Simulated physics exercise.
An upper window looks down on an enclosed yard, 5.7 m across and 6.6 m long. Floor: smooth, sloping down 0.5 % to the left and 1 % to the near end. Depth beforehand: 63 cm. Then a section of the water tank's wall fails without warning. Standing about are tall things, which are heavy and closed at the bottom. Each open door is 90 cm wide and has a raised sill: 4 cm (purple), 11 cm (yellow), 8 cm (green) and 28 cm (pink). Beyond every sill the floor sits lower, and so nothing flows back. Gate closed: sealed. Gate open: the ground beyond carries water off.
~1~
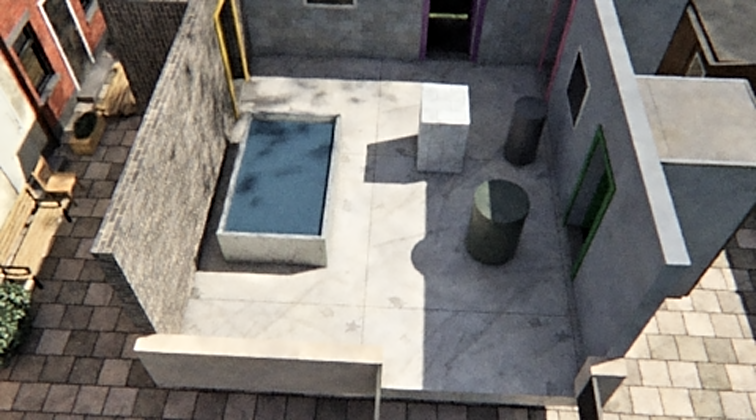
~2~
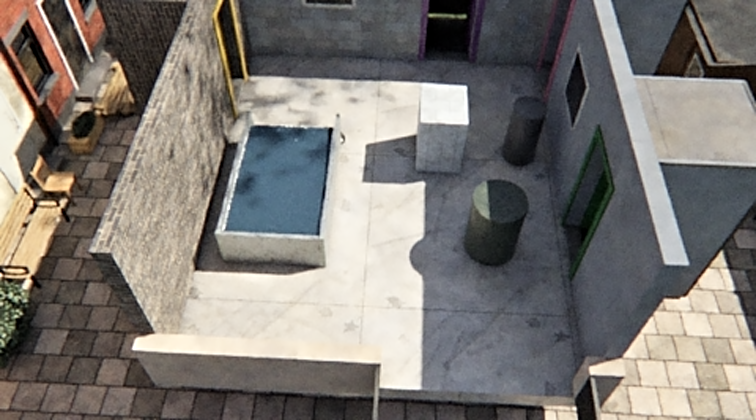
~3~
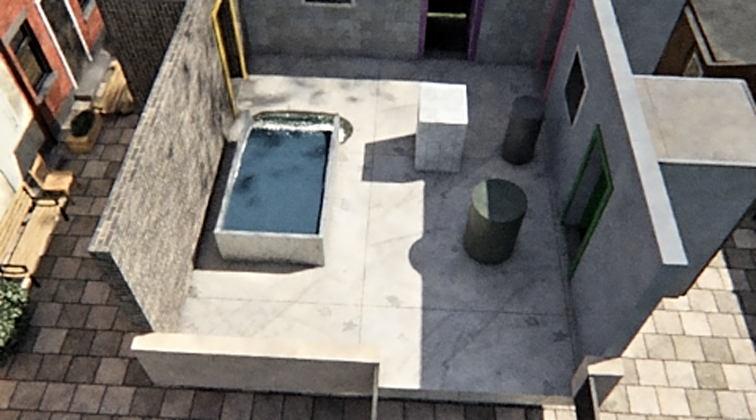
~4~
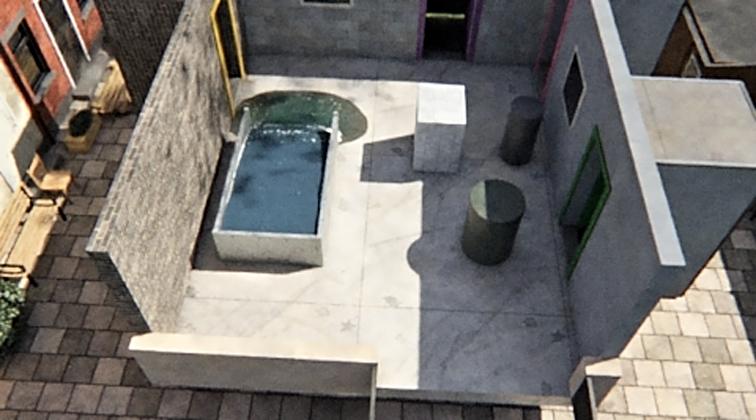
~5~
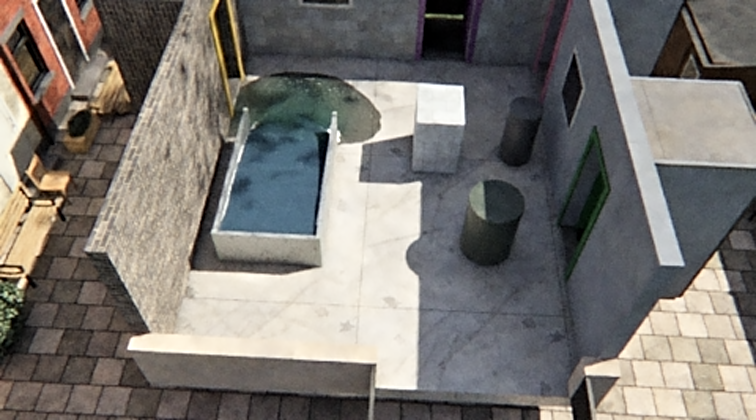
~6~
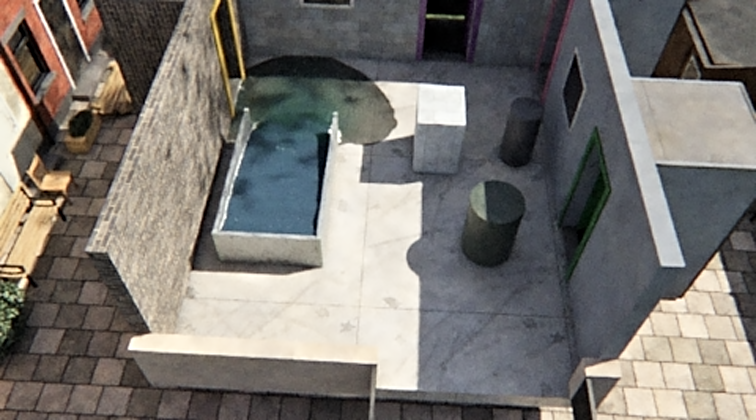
Water pouring from the far end of a rectangular tank in a walled yard, spreading in a dark, widening pool across the pale floor.
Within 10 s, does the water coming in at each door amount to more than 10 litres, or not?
Outcome: At the purple door the amount will climb above the limit. At the yellow door the amount will climb above the limit. At the green door the amount will stay short of the limit. At the pink door the amount will stay short of the limit.
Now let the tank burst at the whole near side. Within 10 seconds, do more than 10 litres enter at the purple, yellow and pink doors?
Door purple stays within, door yellow stays within, door pink stays within.
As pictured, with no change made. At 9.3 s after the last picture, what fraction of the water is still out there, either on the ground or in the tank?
Some 82 in a hundred.
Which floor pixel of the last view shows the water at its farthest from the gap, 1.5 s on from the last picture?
Near (503, 68).
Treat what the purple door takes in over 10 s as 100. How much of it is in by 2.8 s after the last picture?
Share: ~ 25 %.
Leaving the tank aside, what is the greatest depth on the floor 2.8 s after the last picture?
Around 24 centimetres deep.
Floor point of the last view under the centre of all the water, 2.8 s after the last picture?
At roughly (338, 116).
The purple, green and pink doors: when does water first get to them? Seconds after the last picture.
The purple door is reached at 0.9 s, green at 3.8 s, pink at 2.0 s.
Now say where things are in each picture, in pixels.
The first picture shows the water tank at (284, 173) is whole and still, 63 cm deep.
In the second picture, the front is at a hidden place, 0.8 m from the gap on the water tank's far side; 0.3 m2 of floor is under water; 63 cm left at the back of the water tank.
In the third picture, water pours out on the water tank's far side and has run 1.0 m, to (349, 129); typically 10 cm deep outside, 63 cm at the water tank's back.
In the fourth picture, water pours out on the water tank's far side and has run 1.4 m, to (258, 98); typically 8 cm deep outside, 63 cm at the water tank's back.
In the fifth picture, water pours out on the water tank's far side and has run 1.8 m, to (281, 76); typically 6 cm deep outside, 63 cm at the water tank's back.
In the sixth picture, the front is at (301, 57), 2.4 m from the gap on the water tank's far side; 5.1 m2 of floor is under water; 62 cm left at the back of the water tank.
Then, 0.7 s after the last picture water covers 20 % of the floor and is deepest (42 cm) near (248, 62); purple door not reached, yellow door 16 cm at the sill, 1 L in, green door not reached, pink door not reached.
Then, 1.5 s after the last picture water covers 25 % of the floor and is deepest (38 cm) near (268, 57); purple door 9 cm at the sill, 1 L in, yellow door 22 cm at the sill, 16 L in, green door not reached, pink door not reached.
Then, 2.8 s after the last picture water covers 40 % of the floor and is deepest (24 cm) near (532, 81); purple door 9 cm at the sill, 18 L in, yellow door 22 cm at the sill, 101 L in, green door not reached, pink door 21 cm at the sill, 0 L in.
Then, 5.3 s after the last picture water covers 70 % of the floor and is deepest (18 cm) near (521, 141); purple door 5 cm at the sill, 33 L in, yellow door 11 cm at the sill, 154 L in, green door 3 cm at the sill, 0 L in, pink door 17 cm at the sill, 0 L in.
Then, 9.3 s after the last picture water covers 95 % of the floor and is deepest (12 cm) near (273, 365); purple door 6 cm at the sill, 79 L in, yellow door 5 cm at the sill, 155 L in, green door 6 cm at the sill, 2 L in, pink door 6 cm at the sill, 0 L in.
